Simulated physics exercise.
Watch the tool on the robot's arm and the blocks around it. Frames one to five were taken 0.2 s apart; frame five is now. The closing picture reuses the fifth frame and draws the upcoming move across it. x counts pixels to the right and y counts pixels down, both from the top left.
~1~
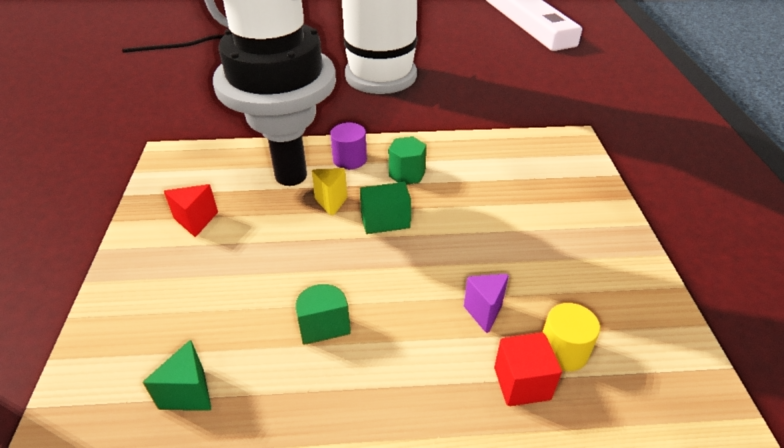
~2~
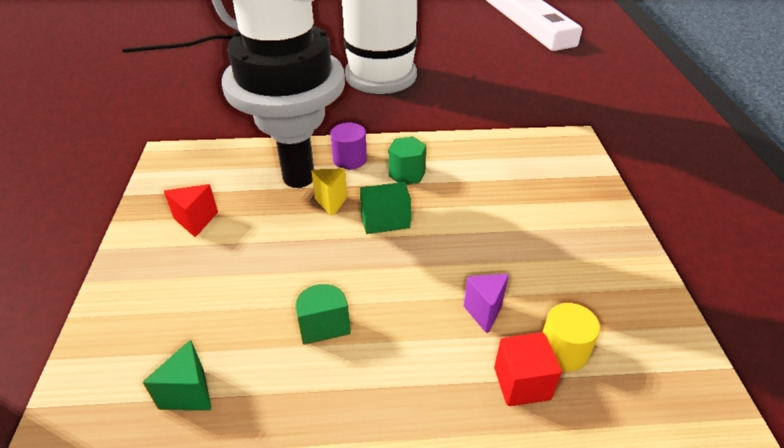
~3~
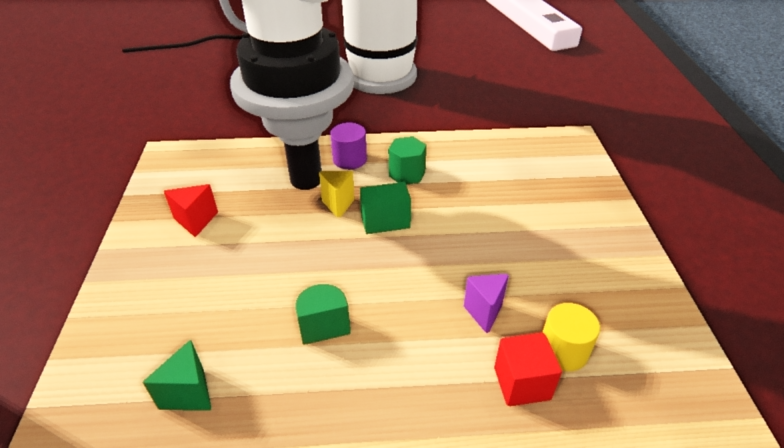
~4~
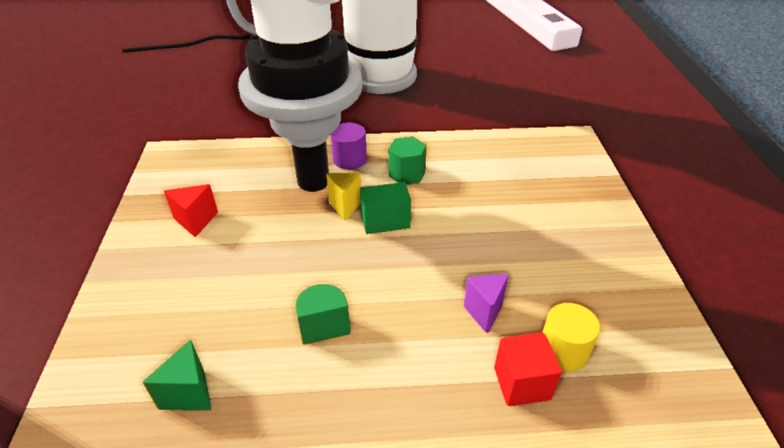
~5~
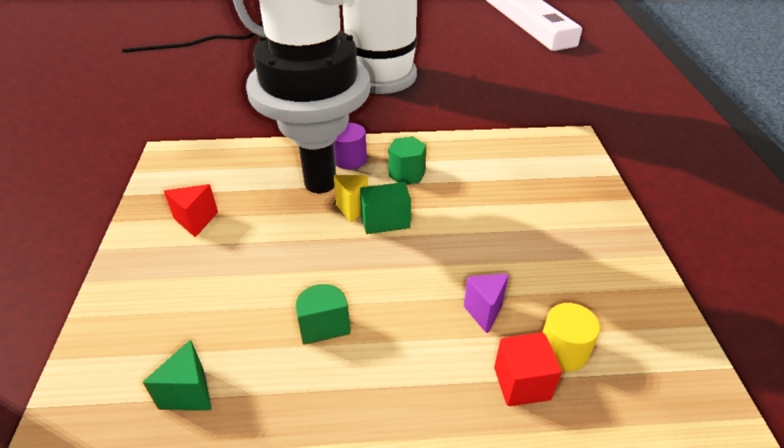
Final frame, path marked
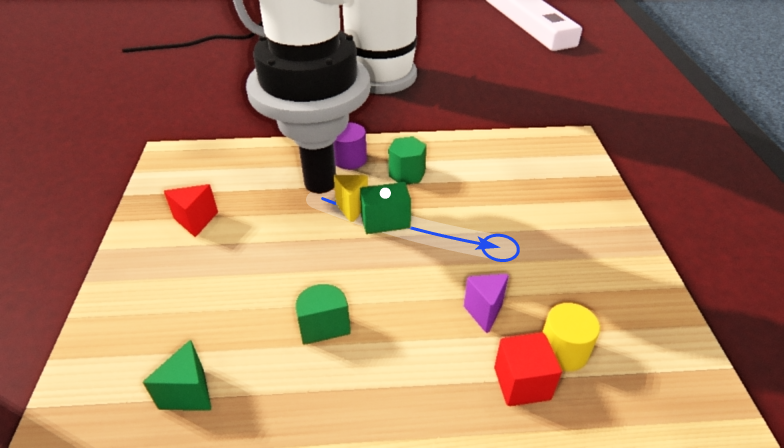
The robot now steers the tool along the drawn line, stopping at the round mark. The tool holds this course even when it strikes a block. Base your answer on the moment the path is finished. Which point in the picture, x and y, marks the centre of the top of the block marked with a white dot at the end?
Answer: (459, 236).
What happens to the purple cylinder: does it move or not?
At the end, its place is the same.
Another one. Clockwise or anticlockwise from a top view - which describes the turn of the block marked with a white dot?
It swings round clockwise.
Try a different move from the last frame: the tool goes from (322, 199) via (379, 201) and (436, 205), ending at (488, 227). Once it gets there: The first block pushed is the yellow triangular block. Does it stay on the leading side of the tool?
Looking at the end of the path, the yellow triangular block has slipped free of the tool.
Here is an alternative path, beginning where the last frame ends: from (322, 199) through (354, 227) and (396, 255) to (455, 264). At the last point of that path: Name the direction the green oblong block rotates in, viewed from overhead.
It goes anticlockwise.
The drawn path runs from (322, 199) via (405, 226), ending at (500, 248); the dot is on the green oblong block.
On the path given first. One third of the way, tool (376, 204); yellow triangular block (392, 206), turned 95° clockwise; green oblong block (418, 218), turned 75° anticlockwise.
Two thirds of the way, tool (438, 220); yellow triangular block (409, 222); green oblong block (448, 230), turned 15° anticlockwise.
At the end, tool (503, 234); purple cylinder not moved; yellow triangular block (409, 222), turned 135° clockwise; green oblong block (459, 236), turned 25° clockwise.
